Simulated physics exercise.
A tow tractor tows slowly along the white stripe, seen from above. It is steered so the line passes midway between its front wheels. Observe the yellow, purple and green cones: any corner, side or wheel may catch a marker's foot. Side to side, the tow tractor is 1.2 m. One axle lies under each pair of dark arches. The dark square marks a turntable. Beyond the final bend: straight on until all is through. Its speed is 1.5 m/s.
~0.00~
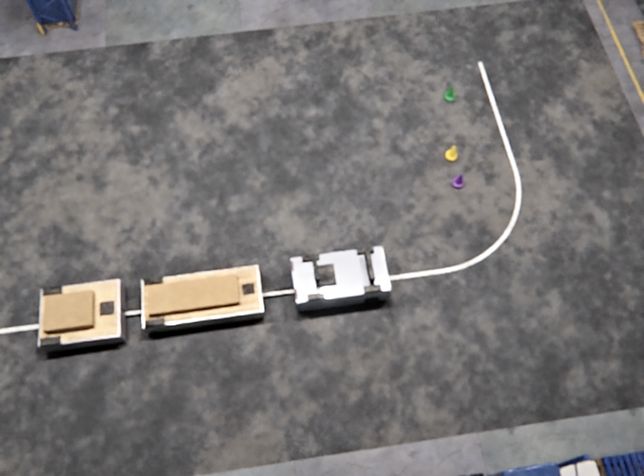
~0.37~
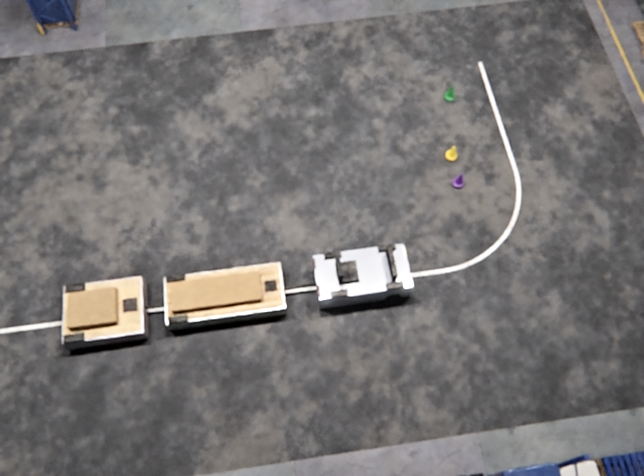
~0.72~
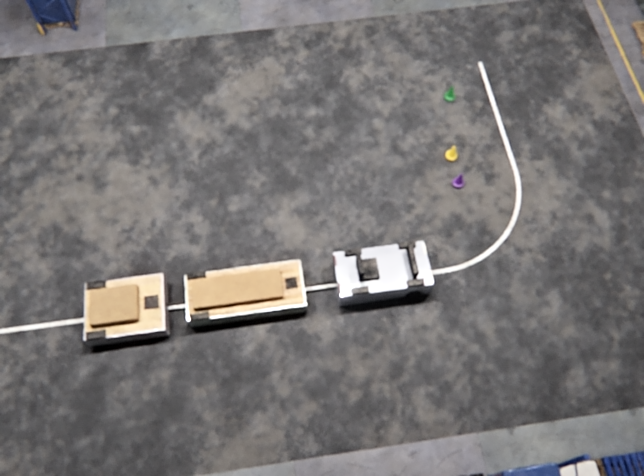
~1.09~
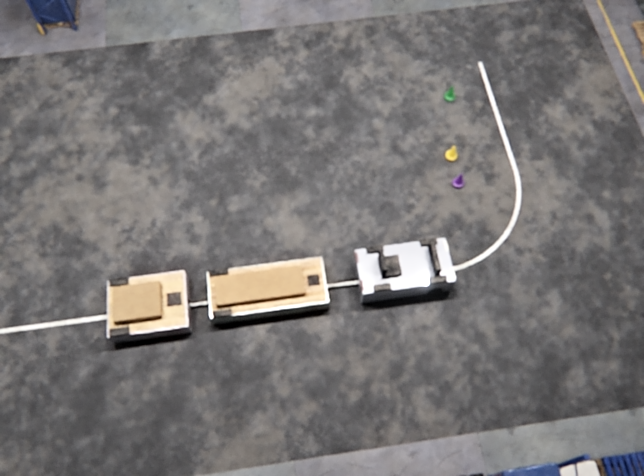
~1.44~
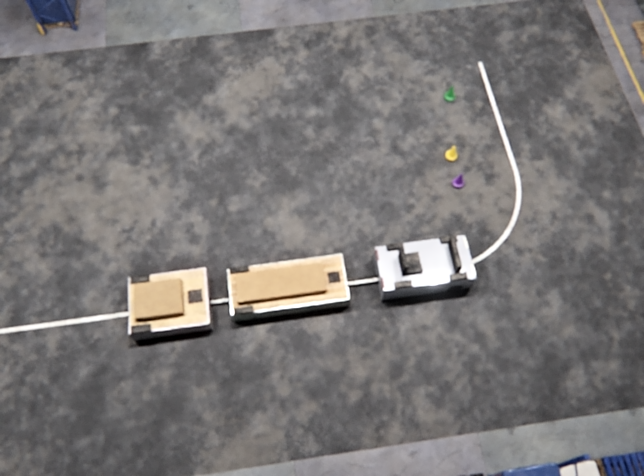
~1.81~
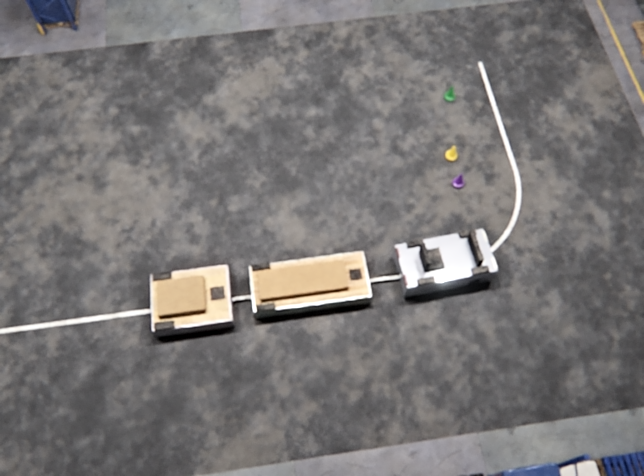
On a mottled grey floor, a tow tractor pulls two trailers slowly rightward along a white line, starting into its curve.
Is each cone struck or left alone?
Most likely yellow gets run into, most likely purple gets run into, most likely green gets run into.
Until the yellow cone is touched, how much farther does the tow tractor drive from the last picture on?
10.0 m.
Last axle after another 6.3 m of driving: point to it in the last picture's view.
Approximate position: (372, 266).
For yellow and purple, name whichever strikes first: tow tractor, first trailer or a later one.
First contact - yellow: A following trailer; purple: Trailer number one.
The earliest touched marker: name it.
That would be purple.
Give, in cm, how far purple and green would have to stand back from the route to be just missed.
Purple: 60; green: 10.
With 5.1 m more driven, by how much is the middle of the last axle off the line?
Looks like around 5 cm away from it.
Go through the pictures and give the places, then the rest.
Nose (381, 269); last axle (51, 316); still straight; yellow (452, 154), purple (459, 181), green (450, 94); 2 trailers, in the first frame.
Nose (402, 266); last axle (75, 312); still straight, in the second frame.
Nose (423, 263); last axle (96, 309); still straight, in the third frame.
Nose (445, 260); last axle (119, 306); still straight, in the fourth frame.
Nose (465, 257); last axle (140, 303); still straight, in the fifth frame.
Nose (485, 250); last axle (163, 300); turned 3°; yellow (452, 154), purple (459, 181), green (450, 94), in the sixth frame.
Then, 6.2 s in, the last axle is at (382, 262) of the last picture, 25 cm off the line; the first trailer has hit purple.
Then, 8.6 s in, the last axle is at (464, 194) of the last picture, 145 cm off the line; the second trailer has hit yellow.
Then, 10.4 s in, the last axle is at (482, 121) of the last picture, 75 cm off the line; the second trailer has hit green.
Then, 11.9 s in, the last axle is at (478, 61) of the last picture, 30 cm off the line; 3 of 3 struck in all.
